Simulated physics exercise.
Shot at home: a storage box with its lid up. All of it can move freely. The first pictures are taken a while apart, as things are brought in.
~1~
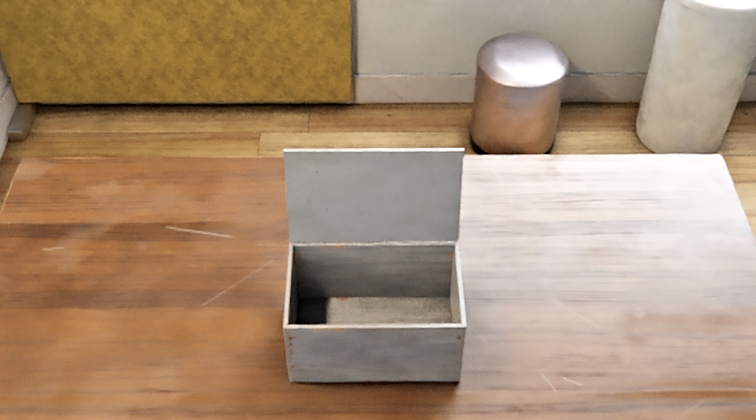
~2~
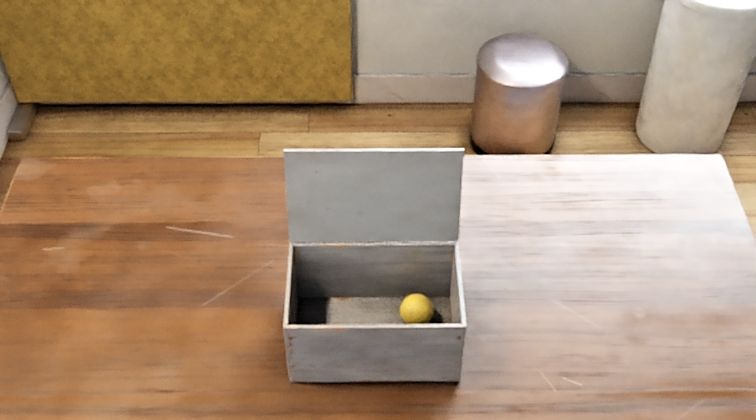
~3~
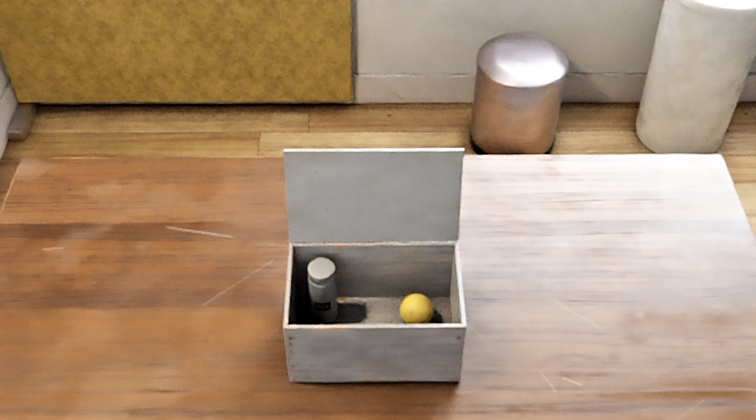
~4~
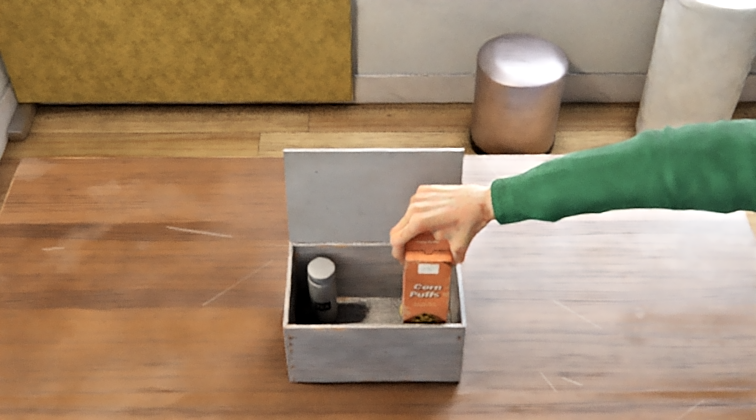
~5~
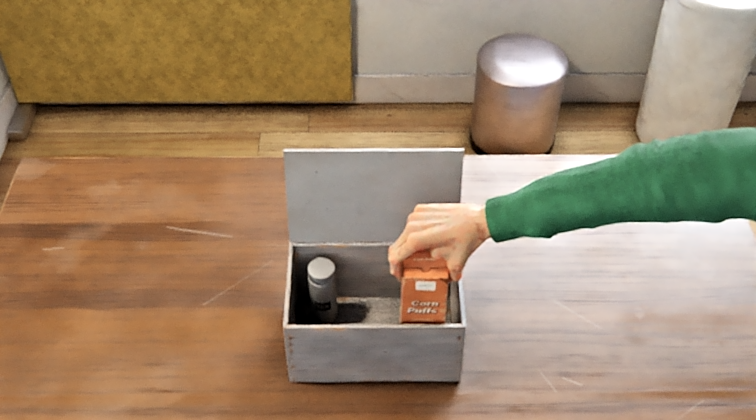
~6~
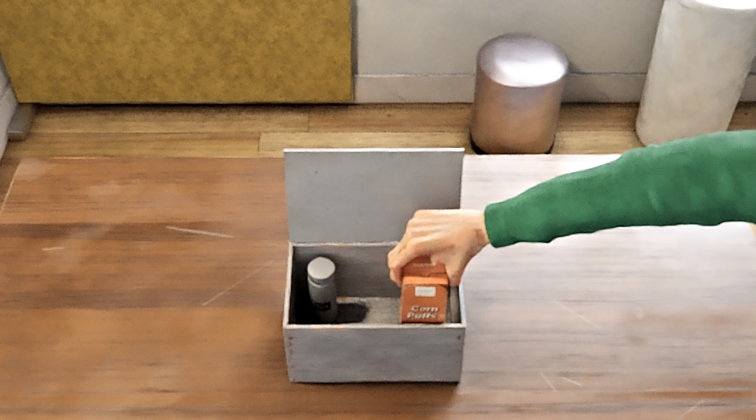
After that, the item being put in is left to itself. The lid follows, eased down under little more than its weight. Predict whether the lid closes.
Prediction: The lid stays ajar.
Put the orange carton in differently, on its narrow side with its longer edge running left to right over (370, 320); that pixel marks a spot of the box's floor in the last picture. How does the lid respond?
Result: Lid drops fully.
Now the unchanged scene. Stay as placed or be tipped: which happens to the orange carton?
The orange carton keeps its pose.
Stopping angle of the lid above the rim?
Near 40° up from the rim.
Then, 1.20 s on from there, lid 80° above the rim.
Then, 1.70 s on from there, lid 51° above the rim.
Then, 3.50 s on from there, lid 39° above the rim.
In the end, lid 39° above the rim; all 3 unmoved. At the end, from the last picture's camera, orange carton near (422, 316).
